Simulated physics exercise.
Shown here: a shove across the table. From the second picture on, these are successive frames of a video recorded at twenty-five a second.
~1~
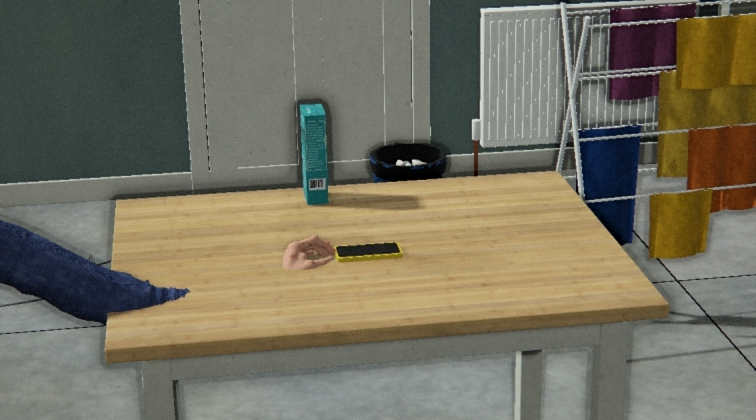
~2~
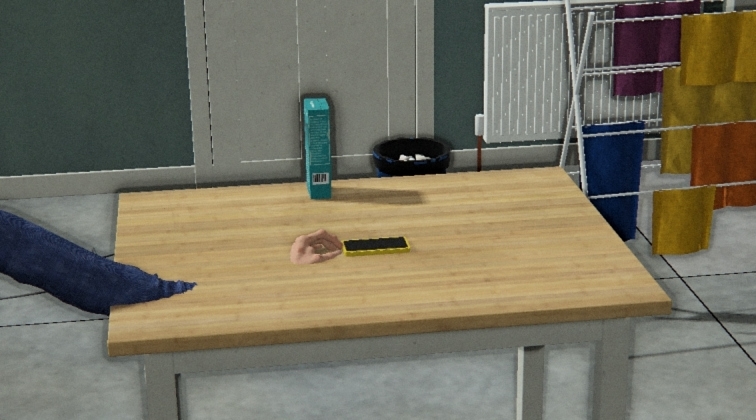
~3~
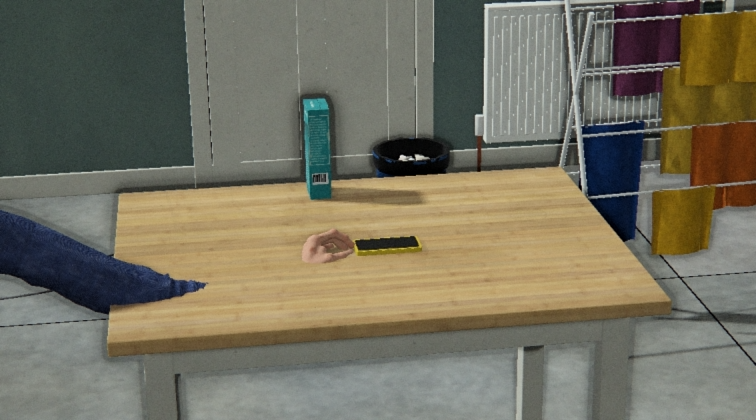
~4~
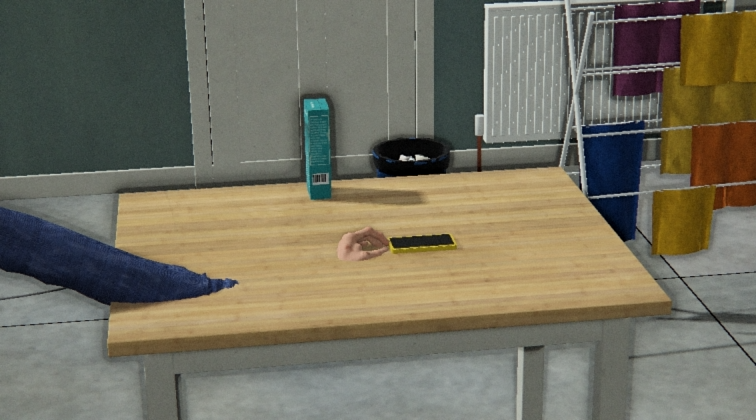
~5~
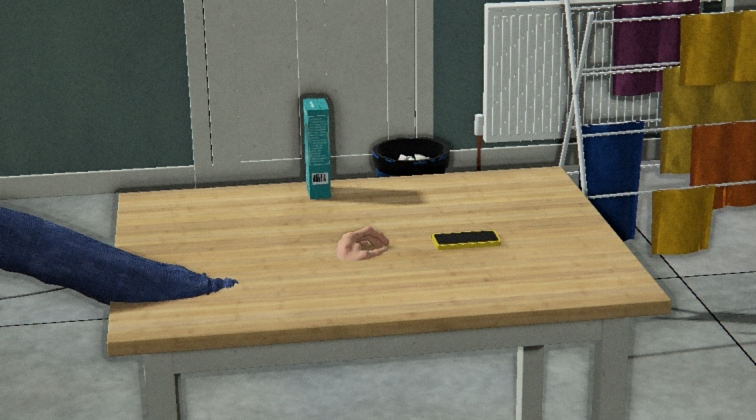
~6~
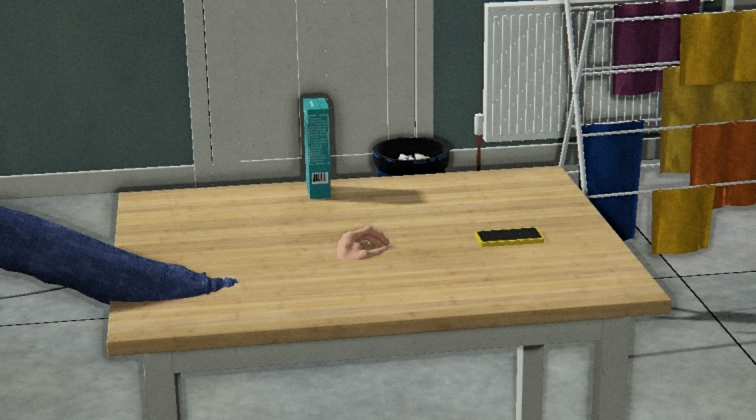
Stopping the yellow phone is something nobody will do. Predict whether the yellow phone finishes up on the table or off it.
Oh, it parts company with the table this time.
Then, 0.20 s later than the last frame, yellow phone now off the table.
Then, 0.50 s later than the last frame, things are still on the move.
When it is over, off the table, yellow phone.
